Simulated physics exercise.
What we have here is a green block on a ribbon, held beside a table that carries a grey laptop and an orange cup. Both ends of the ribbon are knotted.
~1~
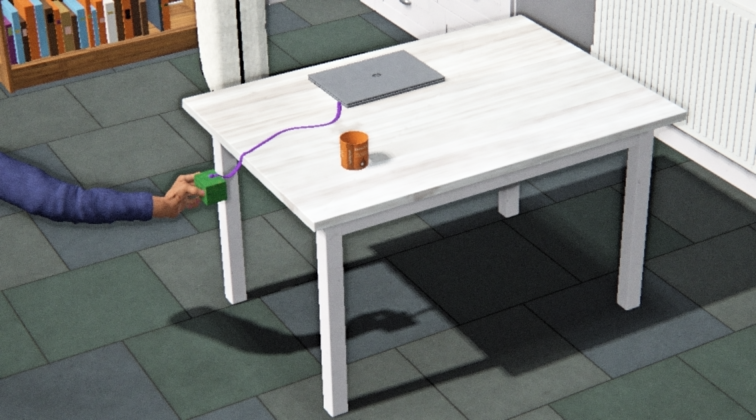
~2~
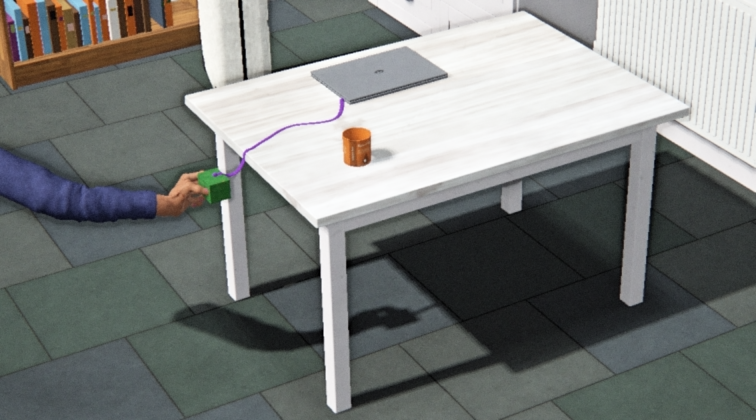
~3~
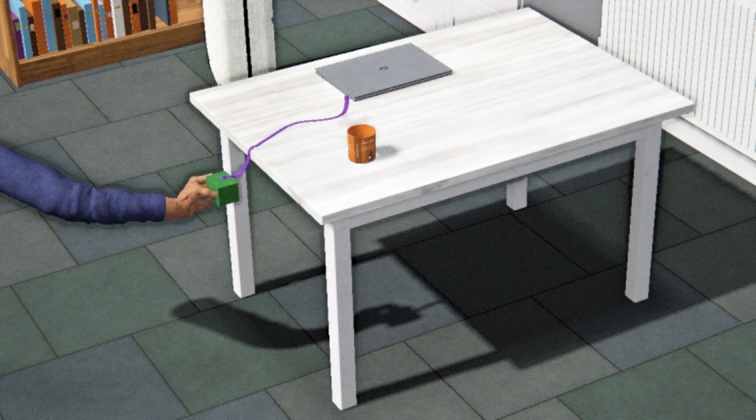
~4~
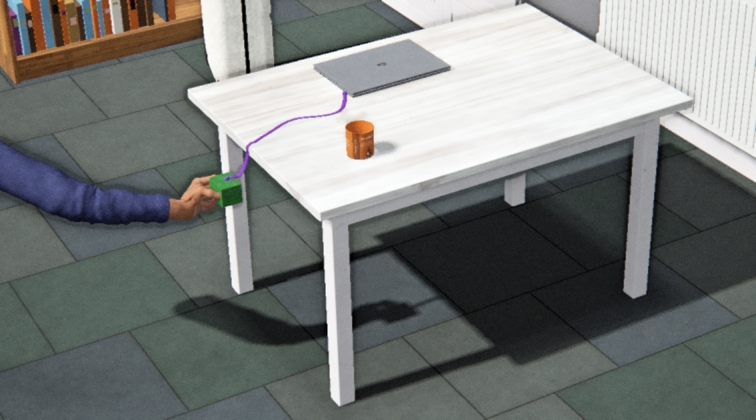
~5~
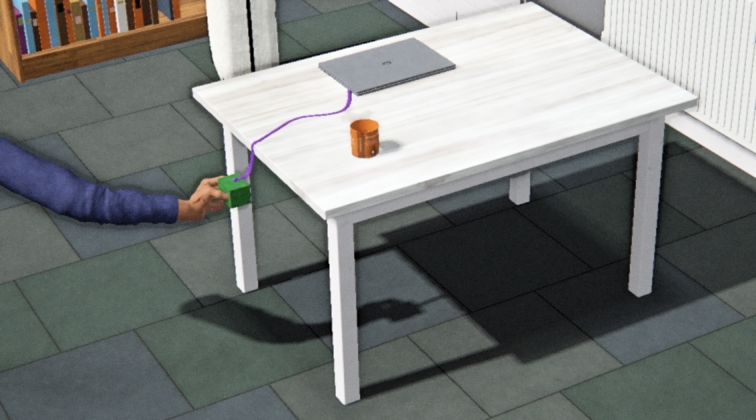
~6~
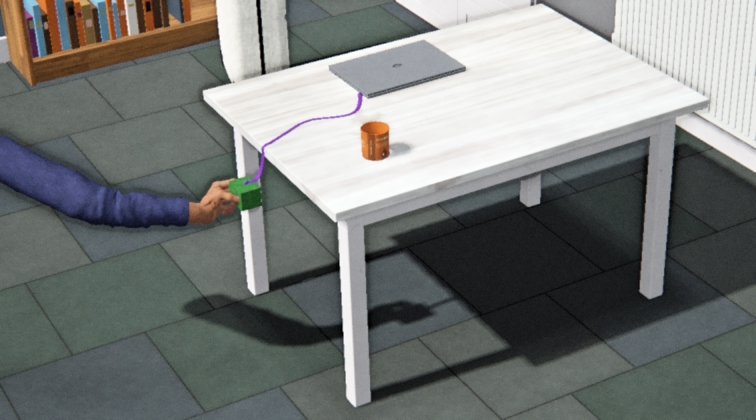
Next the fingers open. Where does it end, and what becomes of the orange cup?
The green block stays suspended; the orange cup stays put.
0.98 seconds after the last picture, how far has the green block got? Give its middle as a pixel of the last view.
It has reached (244, 219) by then.
Then, 0.98 s on from there, block off the ground near (244, 219); laptop in place; cup in place.
Then, 1.94 s on from there, block off the ground near (251, 221); laptop in place; cup in place.
In the end, block off the ground near (244, 218); laptop in place; cup in place. The green block ends up dangling and the orange cup keeps its place.
